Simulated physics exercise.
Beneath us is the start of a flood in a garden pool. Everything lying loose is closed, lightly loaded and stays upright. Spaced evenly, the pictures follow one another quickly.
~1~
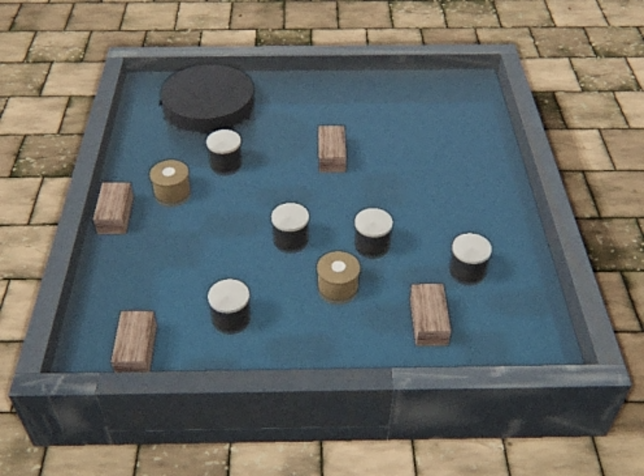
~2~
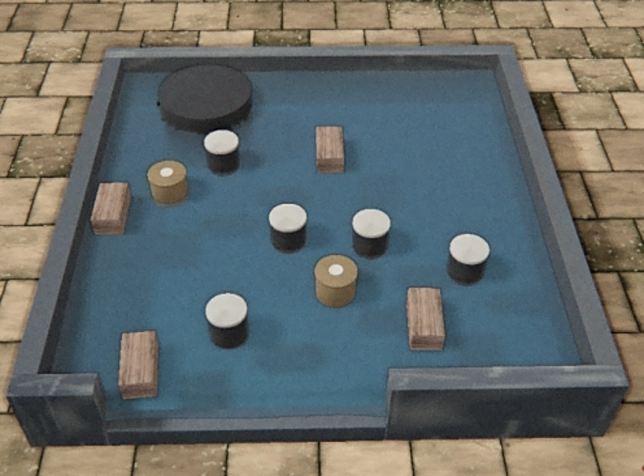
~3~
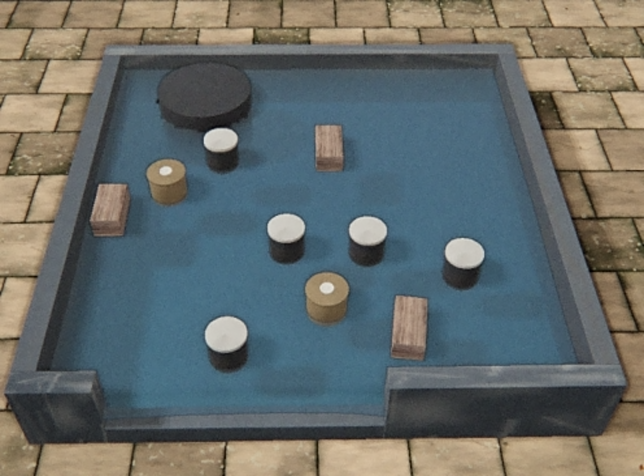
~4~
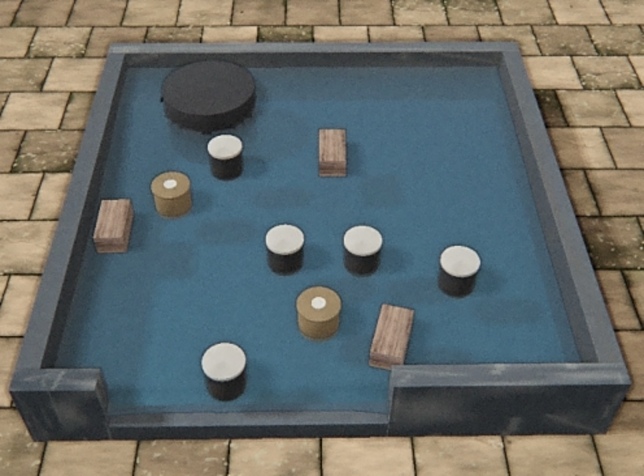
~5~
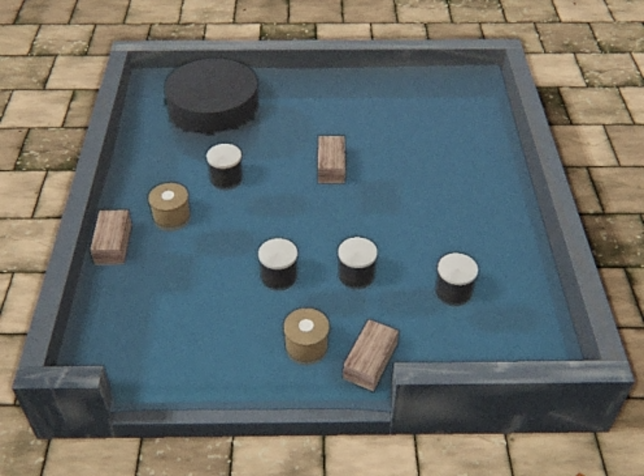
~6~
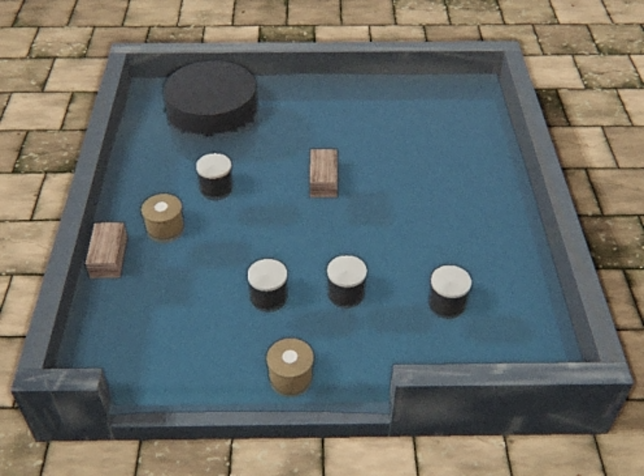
A blue garden pool opening at its front wall, floating pails, tubs and wooden blocks drifting forward, three disappearing by the gap.
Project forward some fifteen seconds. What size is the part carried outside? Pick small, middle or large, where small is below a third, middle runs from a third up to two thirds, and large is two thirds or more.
Large.
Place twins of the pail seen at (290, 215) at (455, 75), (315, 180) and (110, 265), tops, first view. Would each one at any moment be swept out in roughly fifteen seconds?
Remains, exits, exits.
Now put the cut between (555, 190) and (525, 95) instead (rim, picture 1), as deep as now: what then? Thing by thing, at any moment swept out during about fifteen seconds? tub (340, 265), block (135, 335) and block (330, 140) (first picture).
Taken in that order, the answers are swept away, not lost, swept away.
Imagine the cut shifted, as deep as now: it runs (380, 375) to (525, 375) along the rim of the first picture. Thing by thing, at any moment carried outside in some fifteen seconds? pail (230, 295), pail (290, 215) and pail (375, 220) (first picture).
First escapes, second escapes, third escapes.
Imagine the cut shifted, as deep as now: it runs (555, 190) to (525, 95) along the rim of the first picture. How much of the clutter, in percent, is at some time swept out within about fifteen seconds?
I'd put it near 50 per cent.
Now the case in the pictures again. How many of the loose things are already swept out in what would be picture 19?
That comes to 7.
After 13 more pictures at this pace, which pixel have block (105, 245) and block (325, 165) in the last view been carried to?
Approximately (120, 353), then (284, 239).
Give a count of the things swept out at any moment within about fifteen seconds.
My tally gives 9.
A moment on, 4 of 11 are out; 7 afloat.
Next, 7 of 11 are out; 4 afloat.
Later, 9 of 11 are out; 2 afloat.
In the end, 9 of 11 are out; 2 afloat.
